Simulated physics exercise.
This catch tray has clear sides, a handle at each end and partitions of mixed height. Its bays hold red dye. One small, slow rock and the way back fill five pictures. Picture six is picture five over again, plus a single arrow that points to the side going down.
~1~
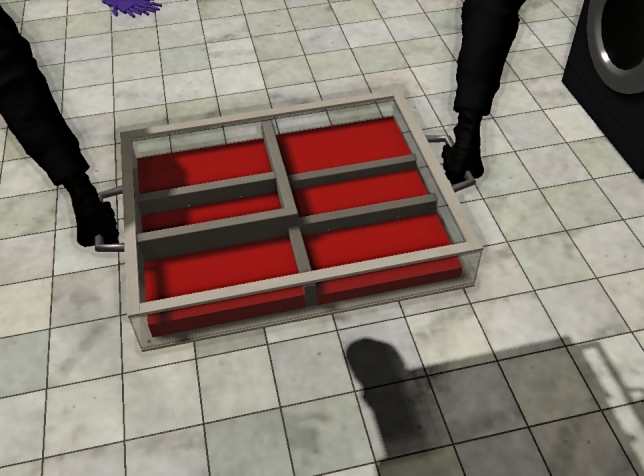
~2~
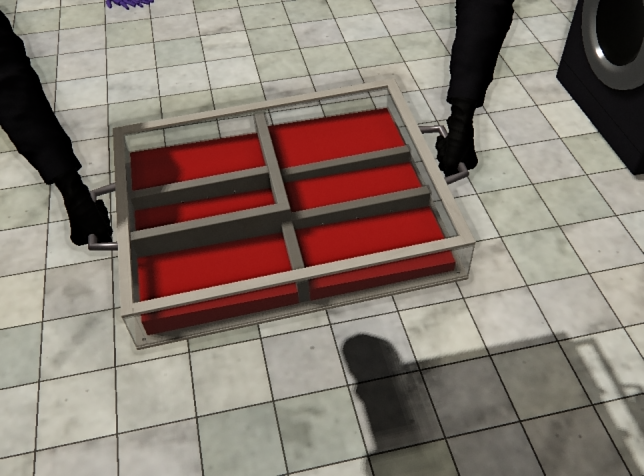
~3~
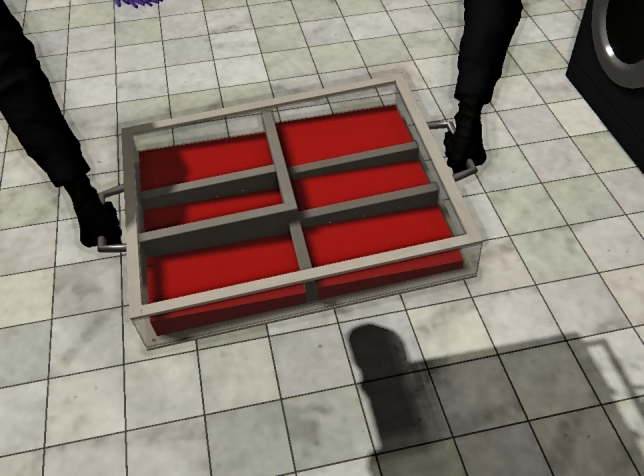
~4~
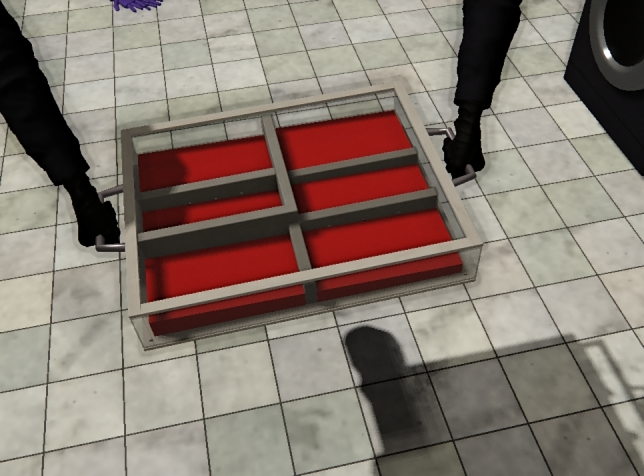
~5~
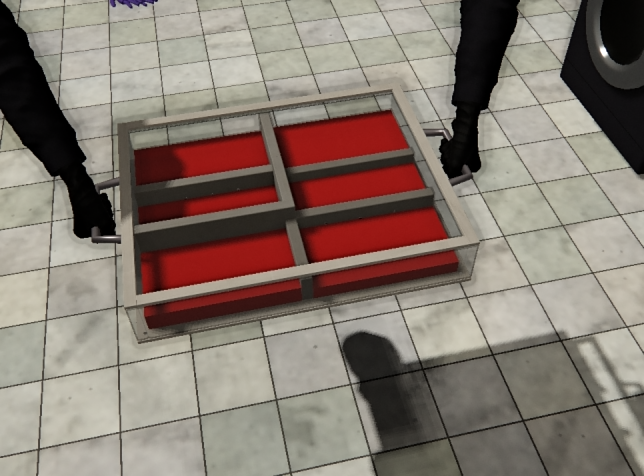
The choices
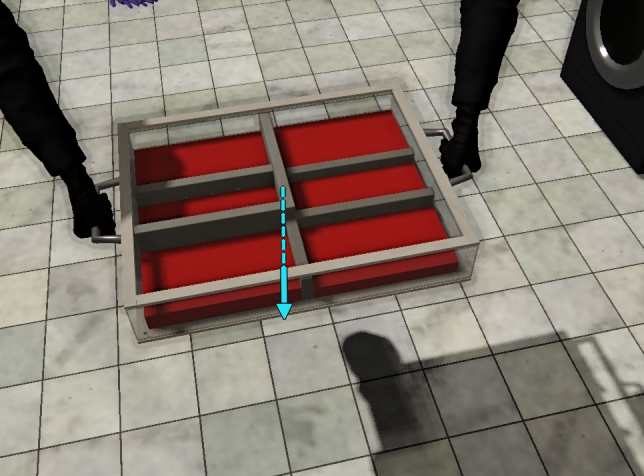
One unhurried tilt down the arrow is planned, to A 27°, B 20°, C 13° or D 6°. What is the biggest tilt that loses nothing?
B will do.
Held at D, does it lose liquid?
No, that is safe.
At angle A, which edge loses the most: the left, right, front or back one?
Over the front one.
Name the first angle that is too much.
The answer is A.
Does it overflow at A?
Yes, it does.
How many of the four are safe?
Three.
The tray is level; deepest in the back right bay, at (340, 148), shallowest in the front right.
Tipped about 2° down to the front left; no wall is crossed.
Tipped about 4° down to the front left; no wall is crossed.
Tipped about 2° down to the front left; no wall is crossed.
The tray is level; deepest in the back right bay, at (337, 141), shallowest in the front right.
The arrow ends at (284, 313).
For angle A, about 7 % goes over the rim.
For angle B, nothing spills; the front left bay holds the most.
For angle C, nothing spills; the back left bay holds the most.
For angle D, nothing spills; the back right bay holds the most.
